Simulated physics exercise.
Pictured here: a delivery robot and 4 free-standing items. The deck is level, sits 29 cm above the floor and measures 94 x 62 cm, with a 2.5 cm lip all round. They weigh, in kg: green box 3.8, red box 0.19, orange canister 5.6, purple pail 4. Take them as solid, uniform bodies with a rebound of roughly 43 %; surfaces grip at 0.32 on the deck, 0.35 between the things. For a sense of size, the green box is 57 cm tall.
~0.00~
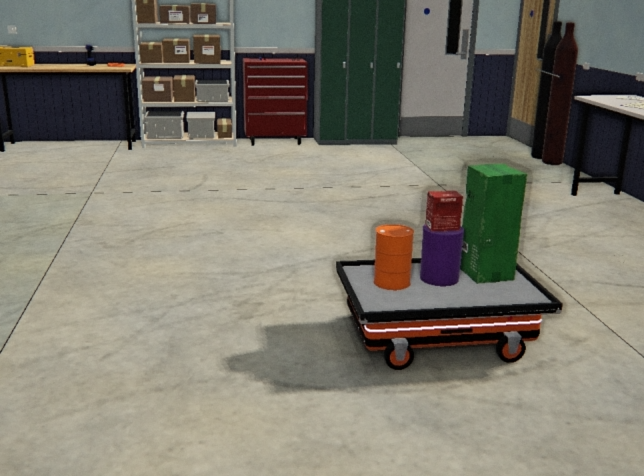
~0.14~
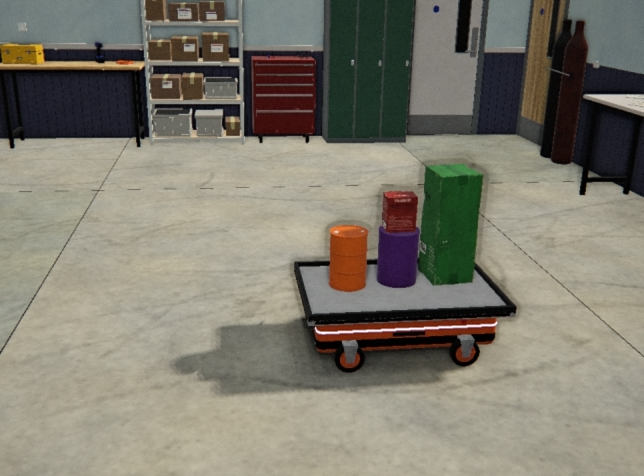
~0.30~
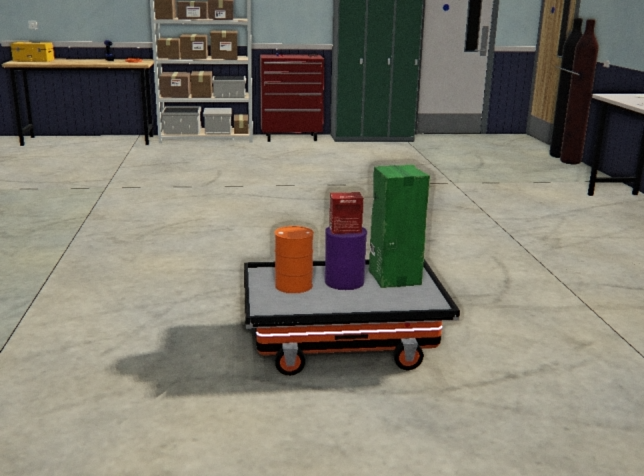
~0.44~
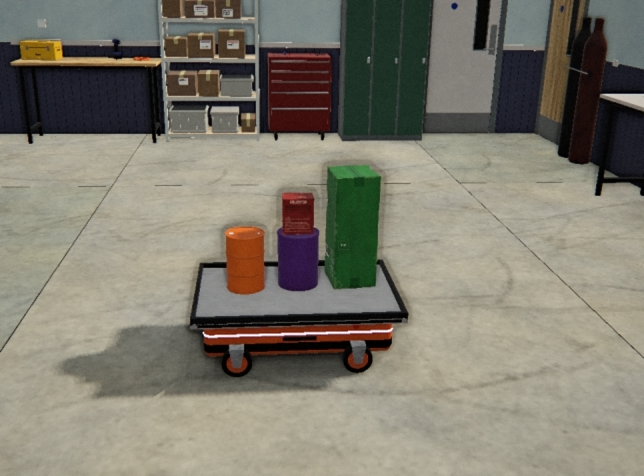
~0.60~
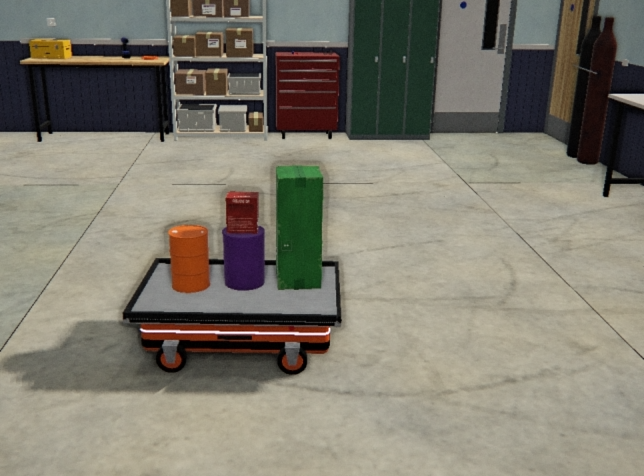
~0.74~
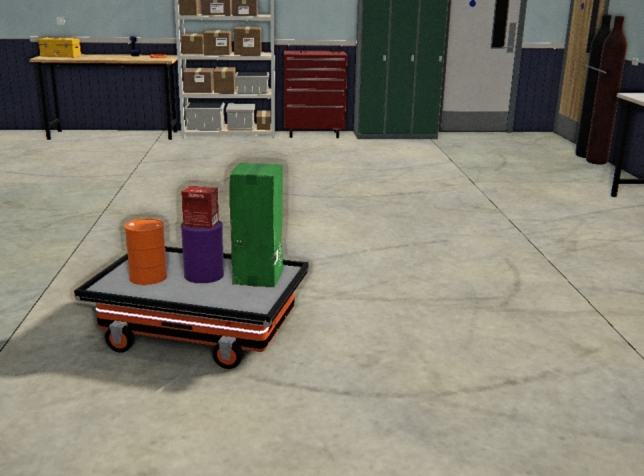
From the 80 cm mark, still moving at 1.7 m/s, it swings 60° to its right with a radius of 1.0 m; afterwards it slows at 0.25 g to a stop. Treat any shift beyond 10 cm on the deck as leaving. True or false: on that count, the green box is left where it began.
True.
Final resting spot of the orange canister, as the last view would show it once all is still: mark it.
Rest position, about (62, 174) px.
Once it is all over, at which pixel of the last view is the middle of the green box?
It ends up at about (122, 171).
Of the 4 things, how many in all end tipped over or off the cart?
So, 0 in all.
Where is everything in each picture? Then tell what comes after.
In the first frame, 0 cm covered; green box (491, 223); red box (444, 211).
In the second frame, 24 cm covered; purple pail (398, 255); red box (399, 212).
In the third frame, 51 cm covered; orange canister (294, 259); purple pail (345, 257).
In the fourth frame, 75 cm covered; red box (298, 214); orange canister (245, 260).
In the fifth frame, 102 cm covered, turned 5°; purple pail (244, 257); red box (243, 212).
In the sixth frame, 126 cm covered, turned 18°; green box (257, 225); orange canister (146, 251) shifted 10 cm.
Around 0.94 s, 160 cm covered, turned 37°; orange canister shifted 22 cm; red box shifted 6 cm; purple pail shifted 5 cm.
Around 1.14 s, 194 cm covered, turned 56°; orange canister at 8° to upright; red box shifted 8 cm; purple pail shifted 6 cm.
Around 1.44 s, 241 cm covered, turned 60°; orange canister shifted 19 cm; red box shifted 7 cm; purple pail shifted 6 cm.
Finally (2.5 s), not toppled but over 10 cm from the start, orange canister; the other 3 still in place (within 10 cm). Final places as that camera would see them, green box near (122, 171).
